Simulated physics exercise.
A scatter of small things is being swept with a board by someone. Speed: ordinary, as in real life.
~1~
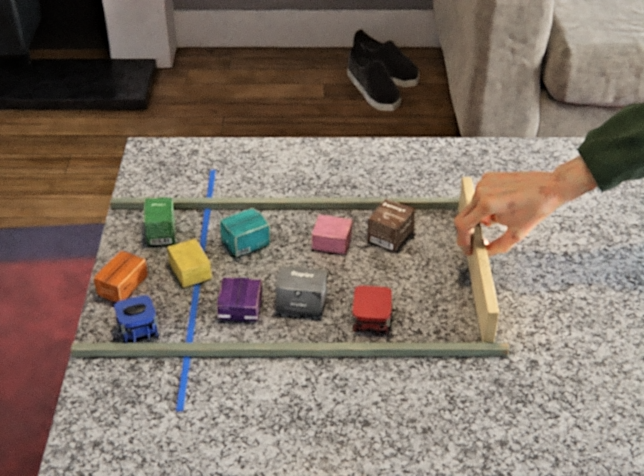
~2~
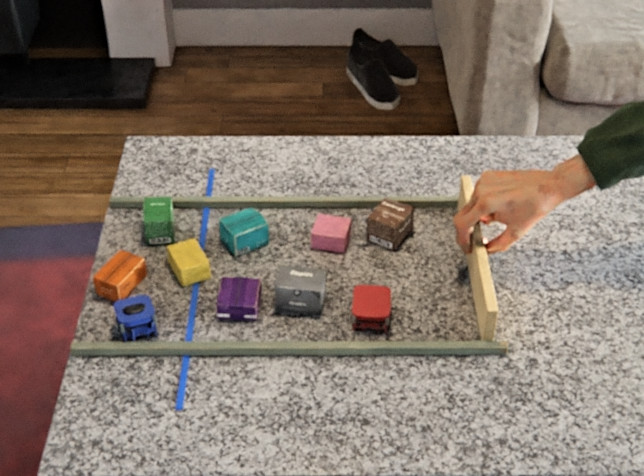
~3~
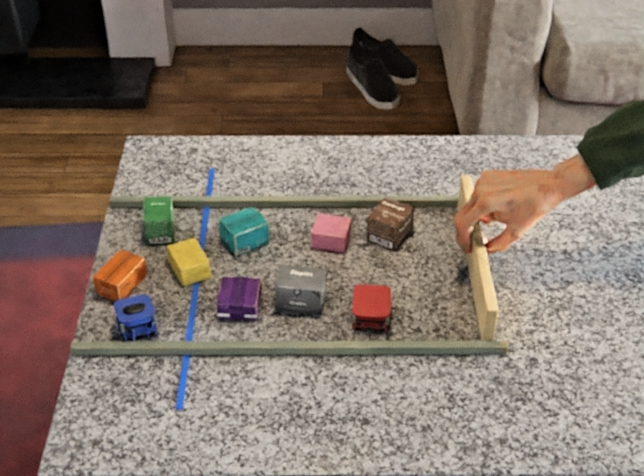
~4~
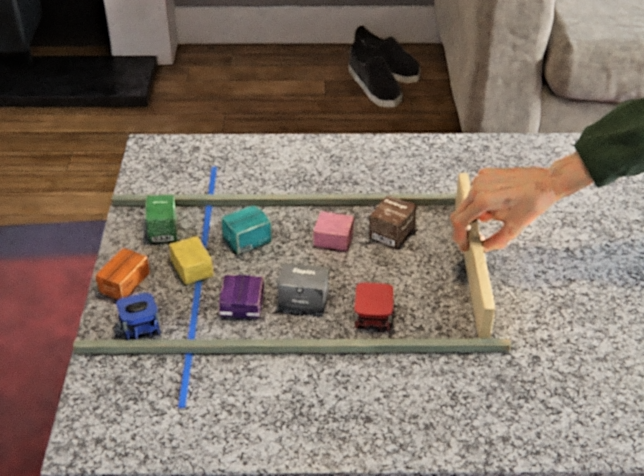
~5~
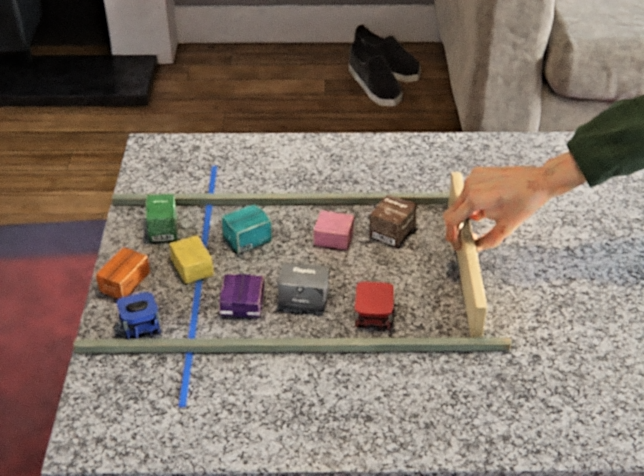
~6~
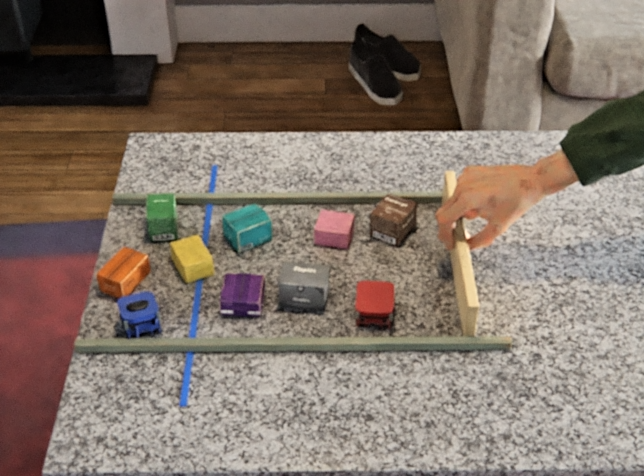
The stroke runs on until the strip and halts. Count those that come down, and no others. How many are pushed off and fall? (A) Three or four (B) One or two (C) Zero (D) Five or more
Option B: One or two.
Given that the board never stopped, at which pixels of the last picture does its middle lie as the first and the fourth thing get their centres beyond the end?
Earlier crossing: About (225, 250); later crossing: About (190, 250).
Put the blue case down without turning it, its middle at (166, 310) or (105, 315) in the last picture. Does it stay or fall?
Place by place, it holds its place, then holds its place.
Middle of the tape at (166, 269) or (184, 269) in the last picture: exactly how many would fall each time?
Ending up on the floor: First try 4, second try 4.
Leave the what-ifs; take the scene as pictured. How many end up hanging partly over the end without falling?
Tally: 2.
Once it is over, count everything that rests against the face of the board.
Result: 3 in all.
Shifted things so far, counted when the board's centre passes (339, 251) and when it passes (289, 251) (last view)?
6, then 6.
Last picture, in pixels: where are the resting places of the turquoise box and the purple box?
The turquoise box settles near (117, 224); as for the purple box, near (100, 278).
Soon after, none off yet; orange box at rest near (124, 273); blue case at rest near (139, 316); green box at rest near (162, 217).
After that, none off yet; orange box displaced a little near (104, 269); blue case at rest near (128, 317); green box displaced about its own width near (118, 216).
In the end, the number that fall off is one or two; gone, green box and orange box.
